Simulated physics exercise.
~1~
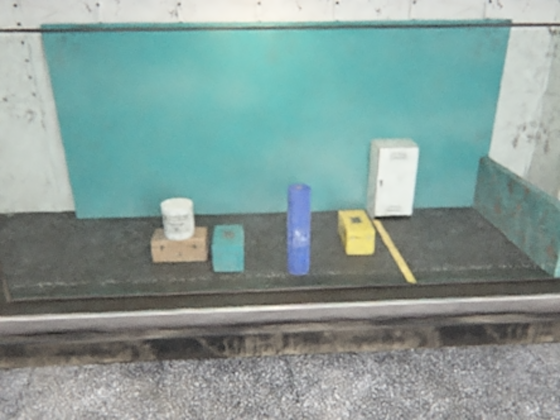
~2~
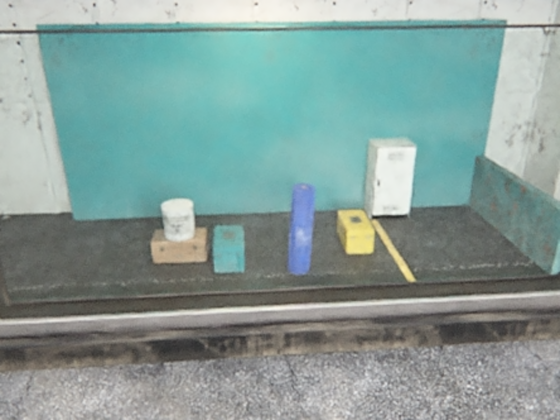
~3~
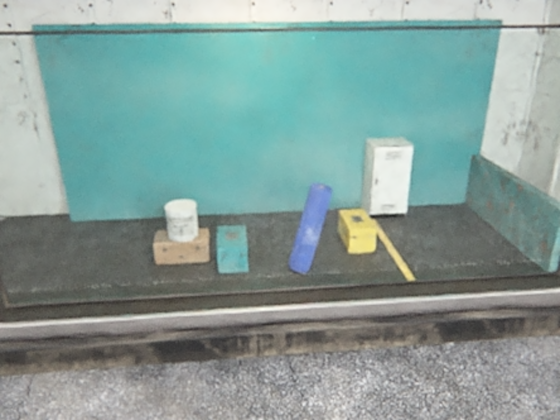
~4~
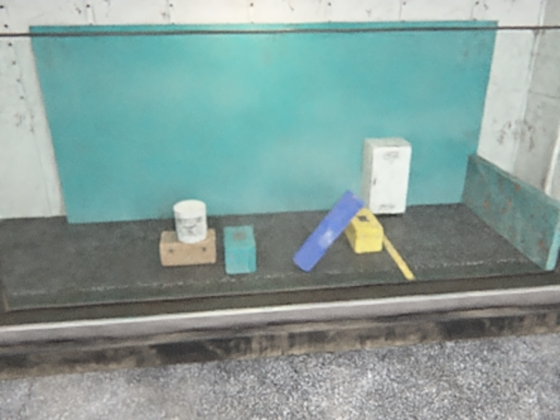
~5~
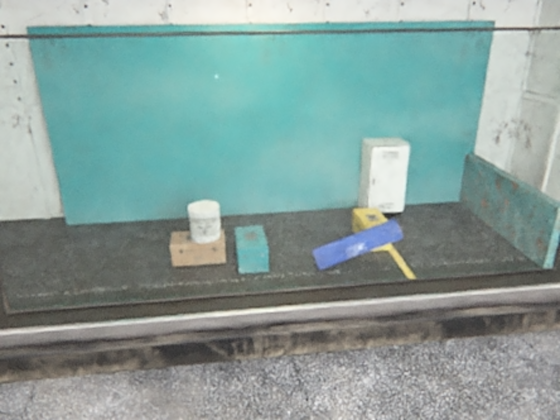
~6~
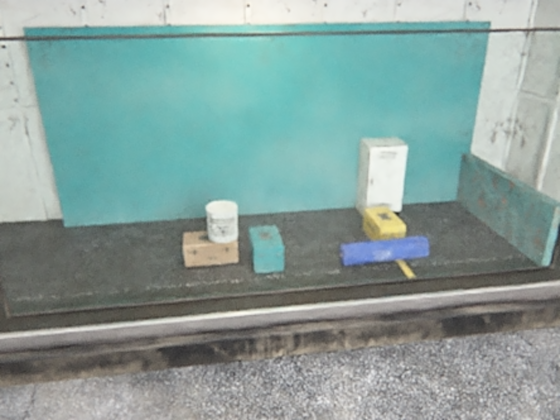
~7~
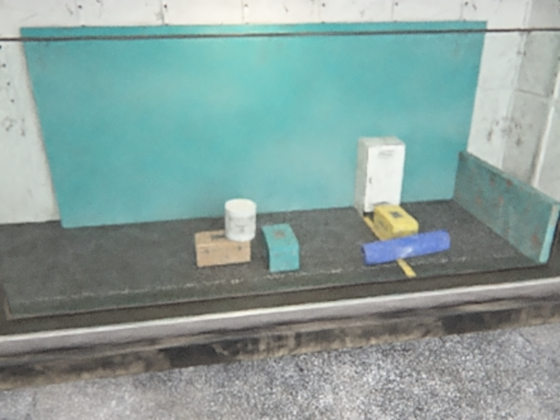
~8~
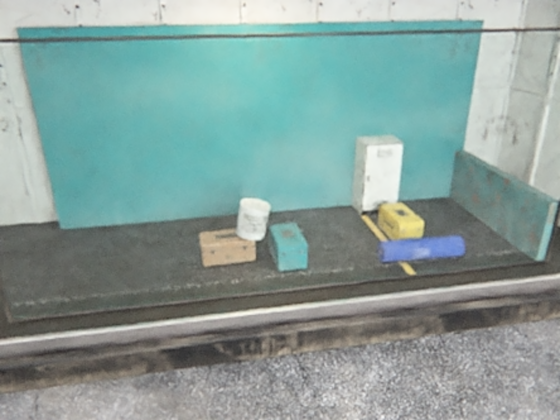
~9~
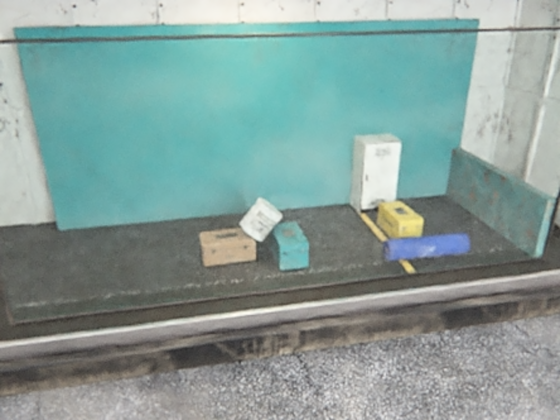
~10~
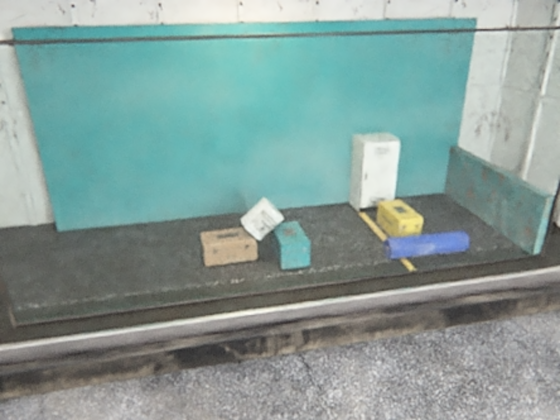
Teal-walled bay with a blue roll toppling right as toolboxes slide, yellow one crossing the line, and a white bucket ending tilted.
